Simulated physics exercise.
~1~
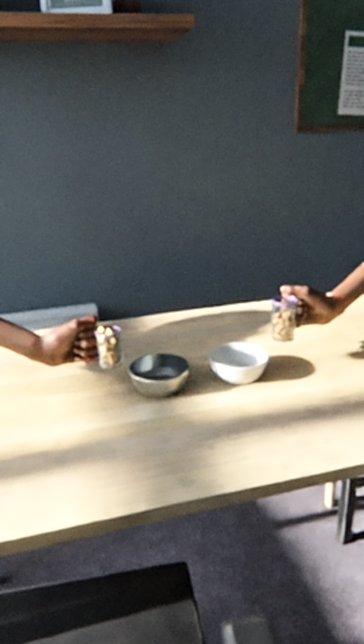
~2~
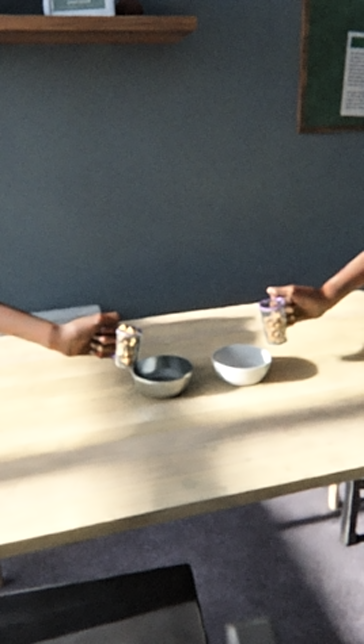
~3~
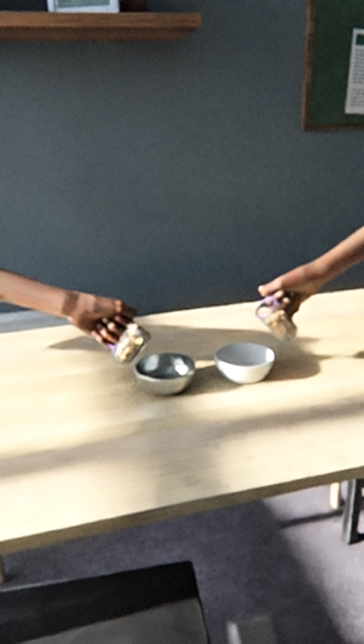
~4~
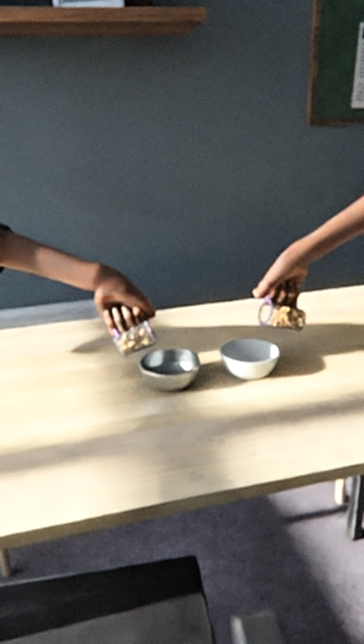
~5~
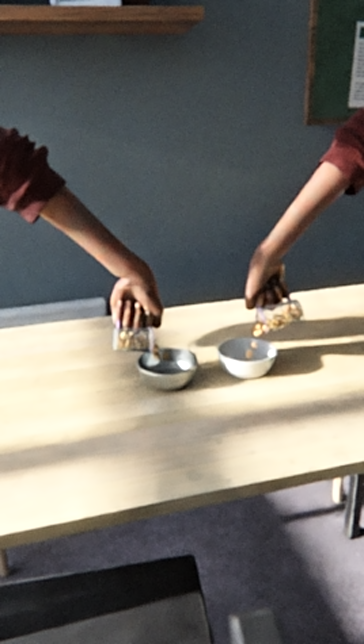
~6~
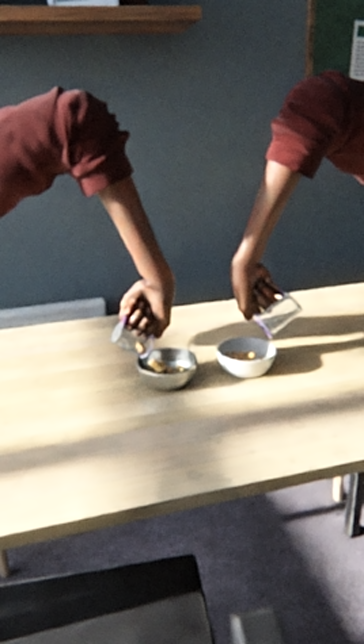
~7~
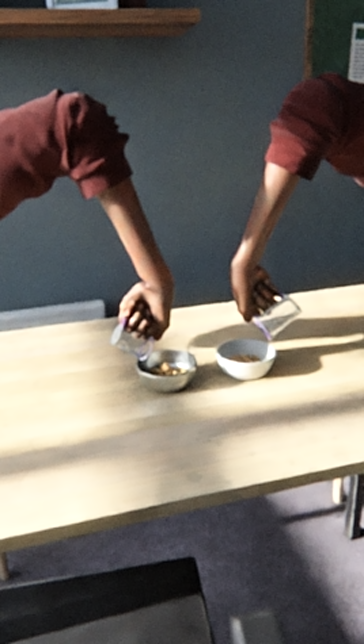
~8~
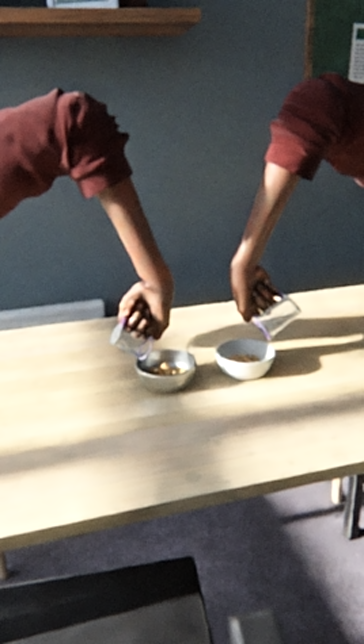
Two hands, one reaching in from each side, hold clear cups of small tan pieces near a grey bowl and a white bowl on a pale wooden table. The cups move inward and begin to lean, with everything still inside. Arms in dark red sleeves come into view as the cups tip onto their sides, and pieces start dropping into the bowls. The hands keep turning the cups over until the rest pours out. At the end, the emptied cups stay tilted over the bowls, the pieces lie inside both, and none are on the table.
